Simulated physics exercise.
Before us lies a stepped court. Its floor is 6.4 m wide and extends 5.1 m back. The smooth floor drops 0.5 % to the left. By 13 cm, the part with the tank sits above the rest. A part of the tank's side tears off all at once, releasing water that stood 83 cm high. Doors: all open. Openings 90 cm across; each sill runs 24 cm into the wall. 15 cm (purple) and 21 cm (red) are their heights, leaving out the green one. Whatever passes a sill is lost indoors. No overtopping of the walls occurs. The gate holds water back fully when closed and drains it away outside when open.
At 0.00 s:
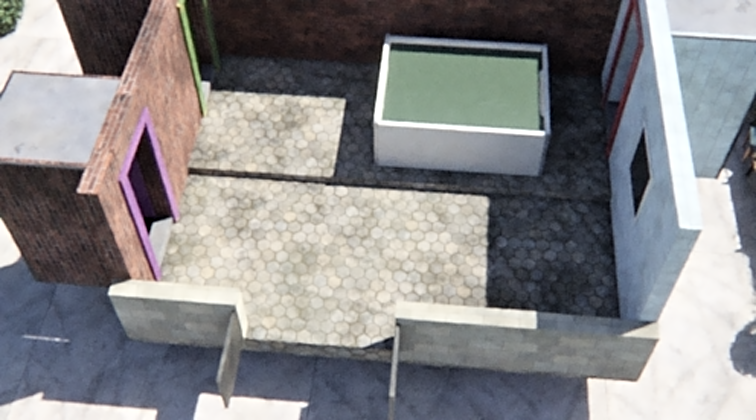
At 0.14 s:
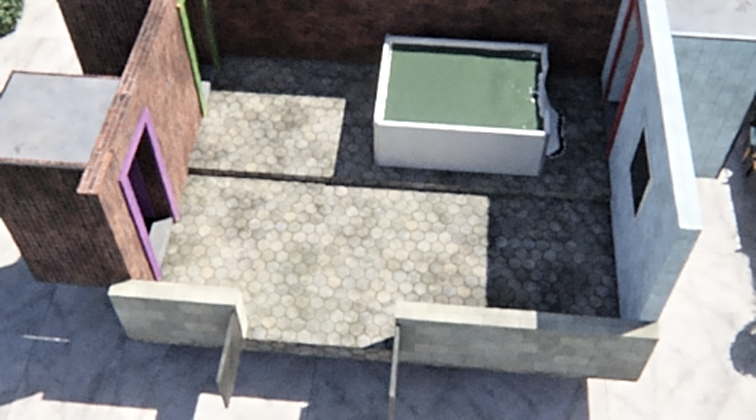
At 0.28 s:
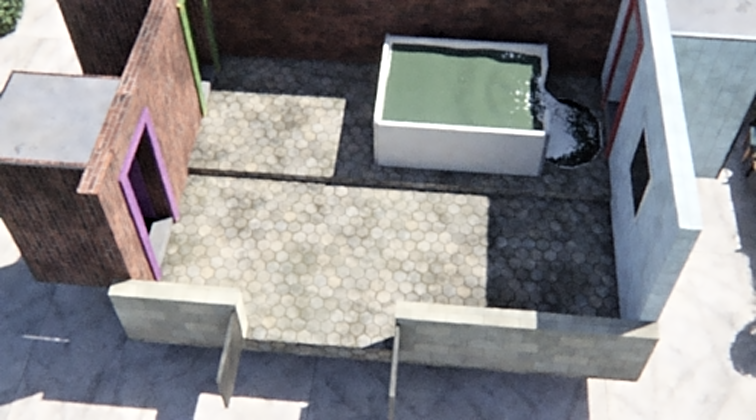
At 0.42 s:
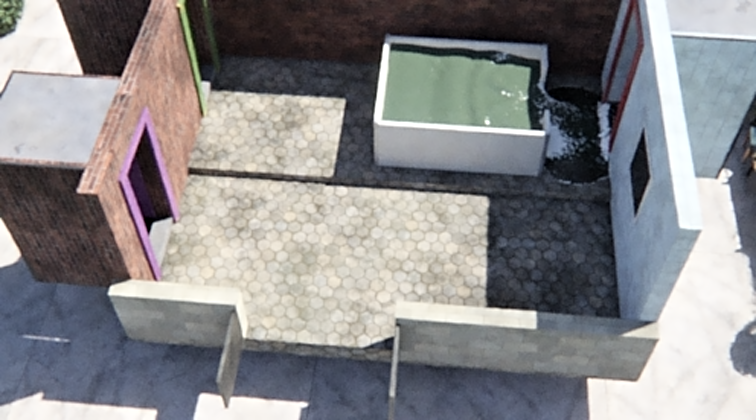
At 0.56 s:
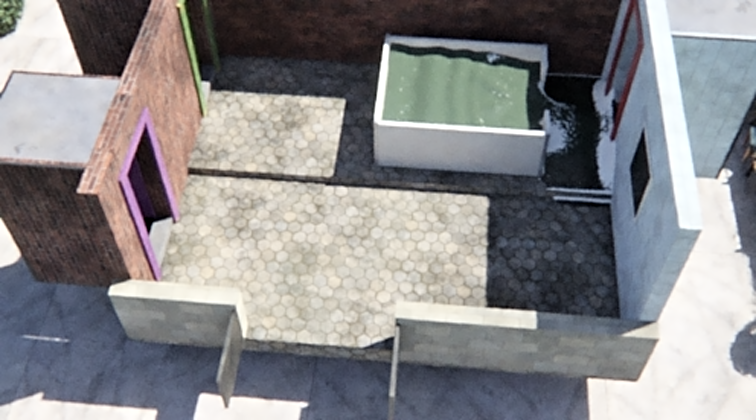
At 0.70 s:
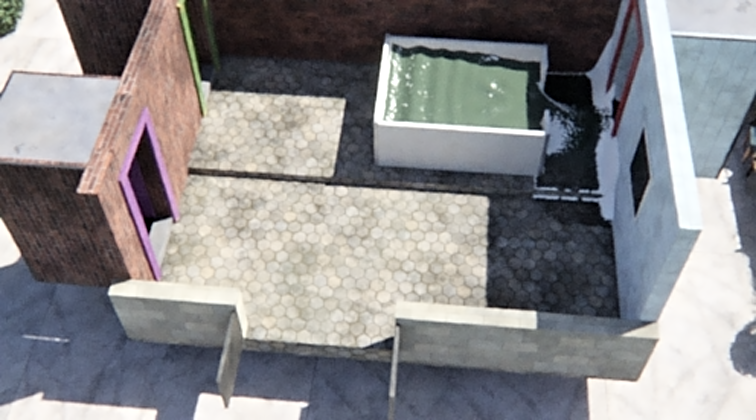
Water pours from the tank's right side and spreads across the paving to the right wall.
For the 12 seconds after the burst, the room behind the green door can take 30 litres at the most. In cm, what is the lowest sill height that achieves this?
About 10.5 cm.
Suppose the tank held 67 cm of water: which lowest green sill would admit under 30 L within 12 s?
About 9.0 cm.
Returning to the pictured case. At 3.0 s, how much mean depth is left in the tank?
Some 42 cm.
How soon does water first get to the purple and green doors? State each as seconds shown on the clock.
Purple 4.5 s, green 3.0 s.
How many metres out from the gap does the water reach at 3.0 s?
About 5.4 metres out.
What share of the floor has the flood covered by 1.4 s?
Around 20 per cent of the free floor.
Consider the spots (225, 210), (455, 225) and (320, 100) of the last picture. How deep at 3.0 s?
About 0, 1 and 1 cm.
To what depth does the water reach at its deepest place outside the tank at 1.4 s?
Around 54 centimetres.
After 1.4 s water covers 20 % of the floor, deepest (54 cm) near (603, 151); it has not reached the green door.
After 3.0 s water covers 45 % of the floor, deepest (36 cm) near (601, 134); it has not reached the green door.
After 12.0 s water covers 90 % of the floor, deepest (14 cm) near (148, 314); 7 cm at the green door, 3 litres in over its 15 cm sill.
At the green door as built, the water arrived by 3.1 s and peaked near 16 cm at 3.6 s.
Run again over the same 12 s with other heights there, 45 litres in over 9.5 cm, 12 litres over 12.5 cm. The limit of 30 litres is kept from about 10.5 cm up.
